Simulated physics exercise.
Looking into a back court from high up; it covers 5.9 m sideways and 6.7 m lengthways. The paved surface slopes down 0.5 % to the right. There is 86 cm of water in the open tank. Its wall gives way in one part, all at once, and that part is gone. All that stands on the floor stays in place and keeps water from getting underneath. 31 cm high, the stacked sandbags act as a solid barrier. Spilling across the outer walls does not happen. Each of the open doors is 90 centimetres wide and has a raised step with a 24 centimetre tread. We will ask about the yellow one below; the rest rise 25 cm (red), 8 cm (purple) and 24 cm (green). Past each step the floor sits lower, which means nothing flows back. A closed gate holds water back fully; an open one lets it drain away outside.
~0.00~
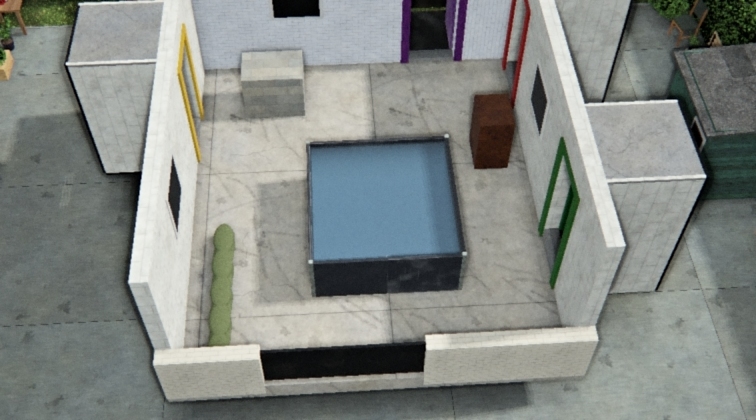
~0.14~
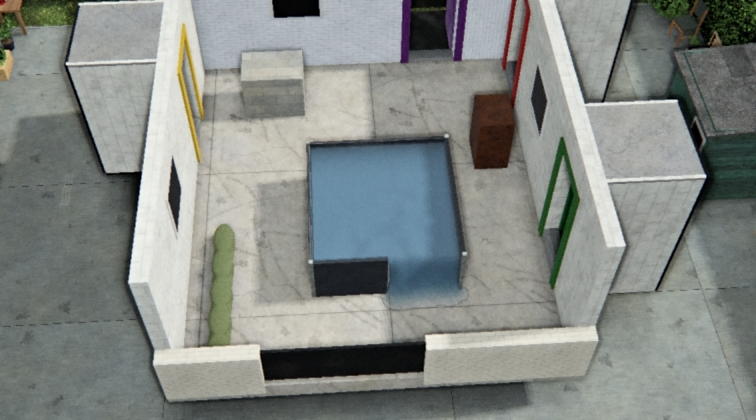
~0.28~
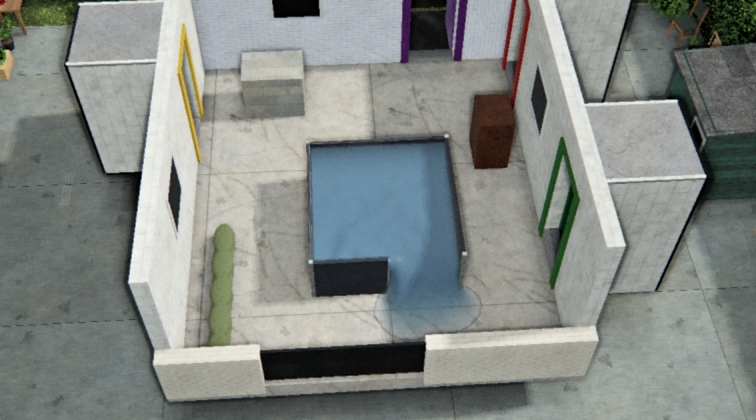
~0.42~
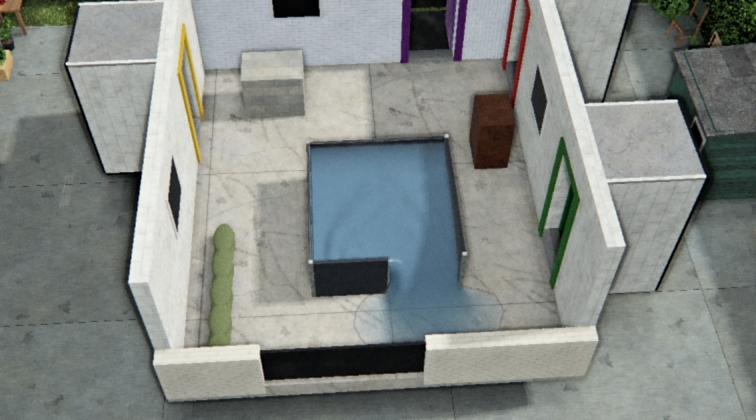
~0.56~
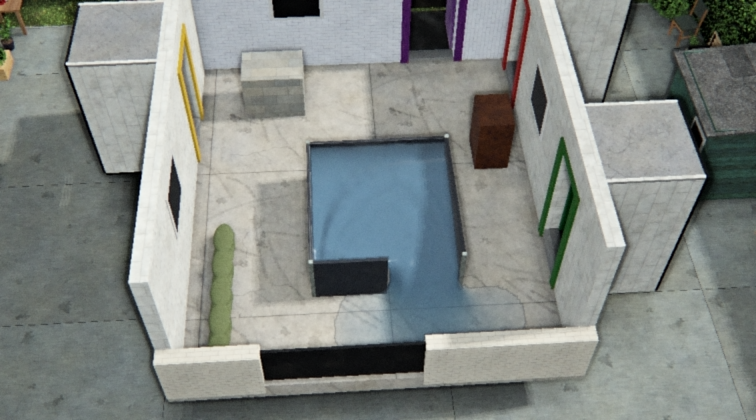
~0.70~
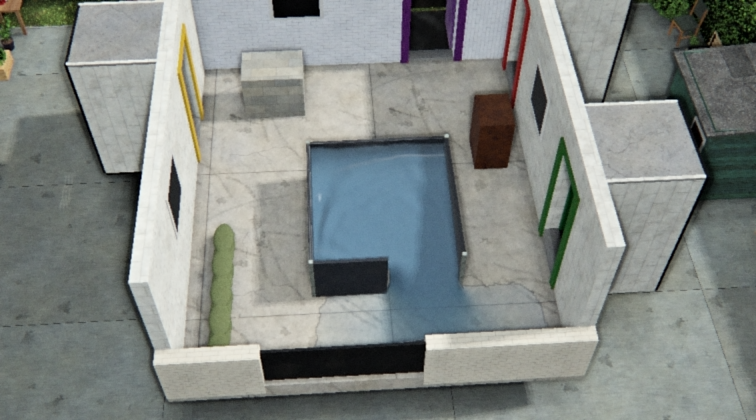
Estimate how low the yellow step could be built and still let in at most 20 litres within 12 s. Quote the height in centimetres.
I would say 12 cm or so.
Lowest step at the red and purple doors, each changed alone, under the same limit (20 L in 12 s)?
You'd want about 15 centimetres at red and about 15 centimetres at purple.
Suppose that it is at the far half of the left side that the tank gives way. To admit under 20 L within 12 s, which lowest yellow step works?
It should stand roughly 28 cm high.
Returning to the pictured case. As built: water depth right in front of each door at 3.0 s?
In cm - red: 5, yellow: 0, purple: 0, green: 20.
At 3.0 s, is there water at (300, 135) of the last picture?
At that moment it's not yet touched.
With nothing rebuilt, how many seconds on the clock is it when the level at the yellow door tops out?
I'd say near 7.5 seconds.
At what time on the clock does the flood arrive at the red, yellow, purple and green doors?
Red at 2.8 seconds, yellow at 3.4 seconds, purple at 3.6 seconds, green at 1.6 seconds.
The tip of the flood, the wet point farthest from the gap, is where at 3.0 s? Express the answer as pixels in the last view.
I'd put the front's tip around (499, 72).
After 1.4 s water covers 15 % of the floor, deepest (80 cm) near (560, 355); it has not reached the yellow door.
After 3.0 s water covers 55 % of the floor, deepest (50 cm) near (560, 355); it has not reached the yellow door.
After 12.0 s water covers 95 % of the floor, deepest (19 cm) near (530, 216); 13 cm at the yellow door, 56 litres in over its 10 cm step.
At the yellow door as built, the water arrived by 3.5 s and peaked near 15 cm at 7.4 s.
With a step of 10 cm, 55 litres would have come in within the 12 s; with 13.5 cm, 9 litres. So under 20 litres takes about 12 cm.
